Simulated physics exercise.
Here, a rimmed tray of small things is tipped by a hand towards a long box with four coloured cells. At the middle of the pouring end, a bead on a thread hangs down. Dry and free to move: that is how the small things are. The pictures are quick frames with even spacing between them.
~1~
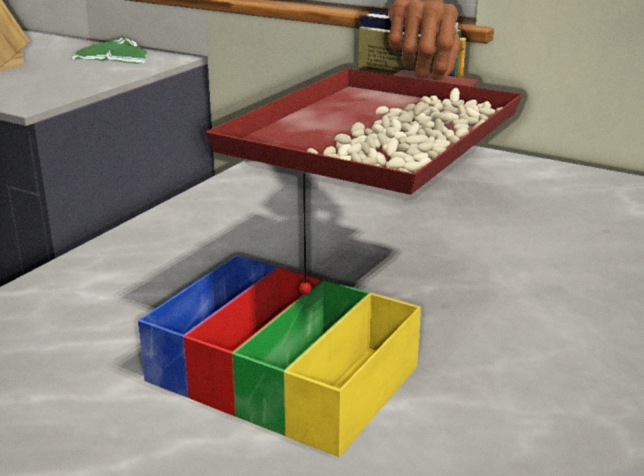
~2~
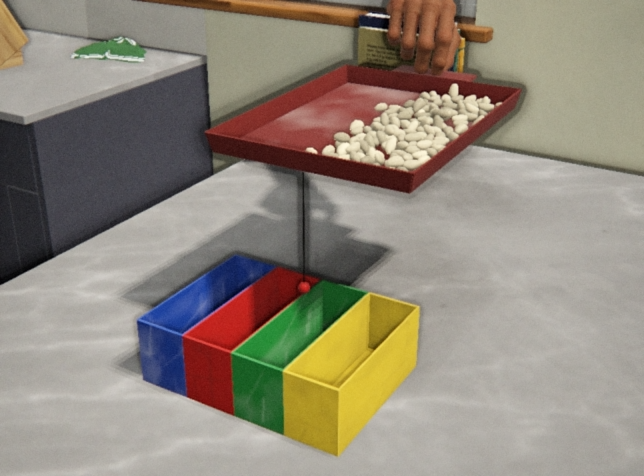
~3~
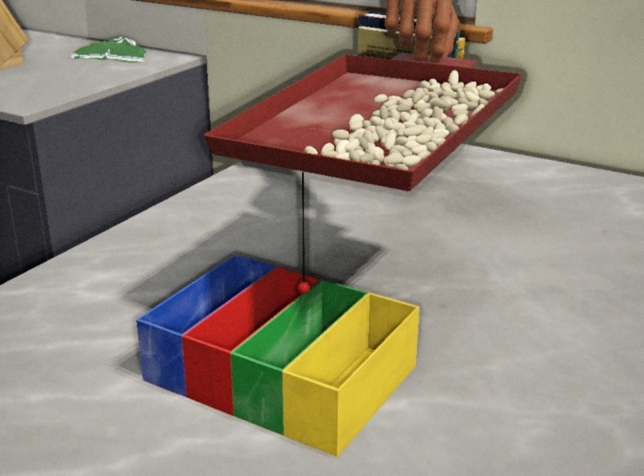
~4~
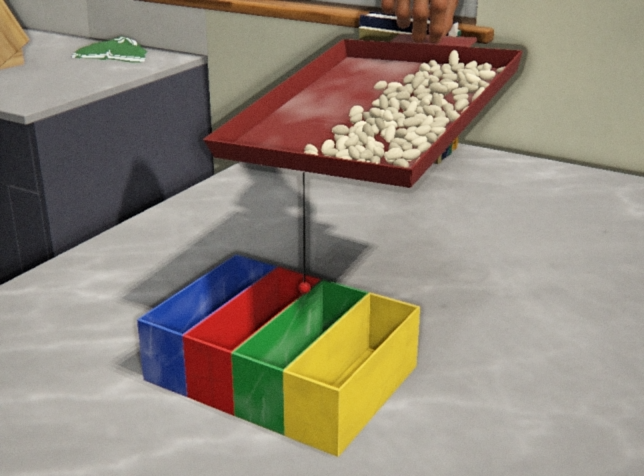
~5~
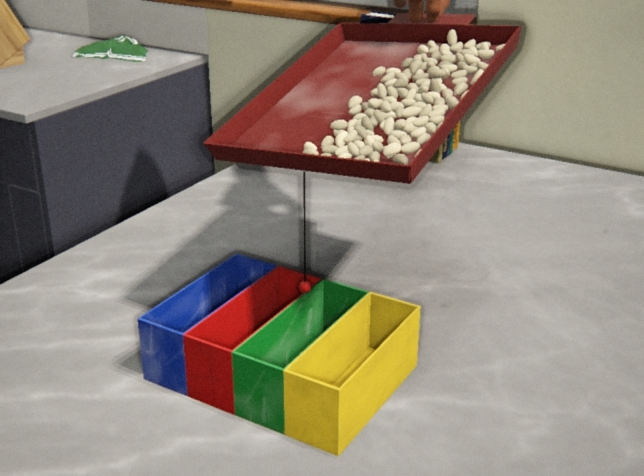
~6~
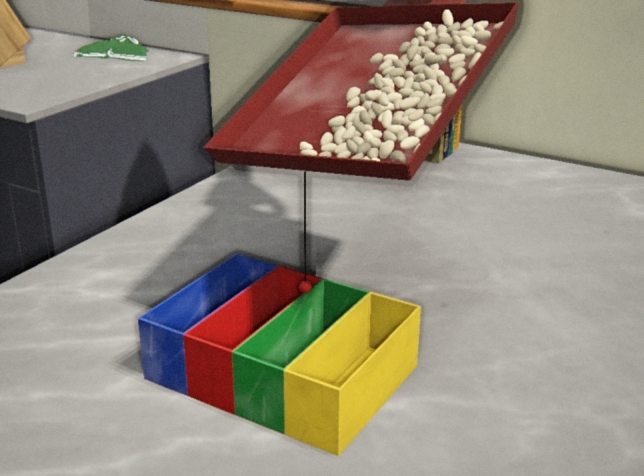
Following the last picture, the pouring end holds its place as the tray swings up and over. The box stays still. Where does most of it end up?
Most ends up in the blue cell.
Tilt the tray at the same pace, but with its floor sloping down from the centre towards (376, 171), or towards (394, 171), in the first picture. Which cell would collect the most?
Well, with the first heading it's yellow, and with the second it's the yellow cell.
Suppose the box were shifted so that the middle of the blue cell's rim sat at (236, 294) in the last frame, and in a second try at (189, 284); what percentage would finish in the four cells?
You'd see around 60 per cent and then around 90 per cent.
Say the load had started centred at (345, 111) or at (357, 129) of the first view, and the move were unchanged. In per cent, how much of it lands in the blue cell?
About 60 %, then about 30 %.
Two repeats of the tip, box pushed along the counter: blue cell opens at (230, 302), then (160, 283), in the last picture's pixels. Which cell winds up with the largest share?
First try: That blue cell. Second try: That red cell.
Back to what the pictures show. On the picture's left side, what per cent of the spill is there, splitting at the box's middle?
100 per cent or thereabouts.
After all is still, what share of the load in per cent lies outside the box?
About 10 %.
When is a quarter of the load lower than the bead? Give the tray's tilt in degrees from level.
Roughly 90 degrees.
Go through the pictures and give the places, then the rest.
Corners of the pouring end at (213, 131) and (412, 171), level; middle of the load at (410, 136), white beans; bead on its thread at (305, 288); blue cell at (164, 353); red cell at (210, 370); green cell at (260, 388); yellow cell at (313, 407), in the first frame.
Corners of the pouring end at (212, 131) and (410, 170), level; middle of the load at (409, 133), in the second frame.
Corners of the pouring end at (211, 134) and (409, 168), tipped barely, lowest at the left corner; middle of the load at (409, 126), in the third frame.
Corners of the pouring end at (211, 138) and (408, 166), tipped a little, lowest at the left corner; middle of the load at (409, 115), in the fourth frame.
Corners of the pouring end at (210, 141) and (407, 162), tipped clearly, lowest at the left corner; middle of the load at (408, 104), in the fifth frame.
Corners of the pouring end at (210, 144) and (405, 160), tipped clearly, lowest at the left corner; middle of the load at (406, 93); blue cell at (163, 351); red cell at (210, 368); green cell at (259, 386); yellow cell at (312, 406), in the sixth frame.
Soon after the last picture, tray tipped steeply; nearly all on the tray; a stray few falling or outside the box.
A little later, tray tipped past a quarter turn; about a quarter on the tray; about a quarter in the blue cell; a small part in the red cell; a stray few in the green cell; about a third falling or outside the box.
Later still, tray tipped past a quarter turn; about half in the blue cell; about a quarter in the red cell; a small part in the green cell; a stray few in the yellow cell; a small part falling or outside the box.
At rest, tray tipped past a quarter turn; about half in the blue cell; about a quarter in the red cell; a small part in the green cell; a stray few in the yellow cell; a small part outside the box.
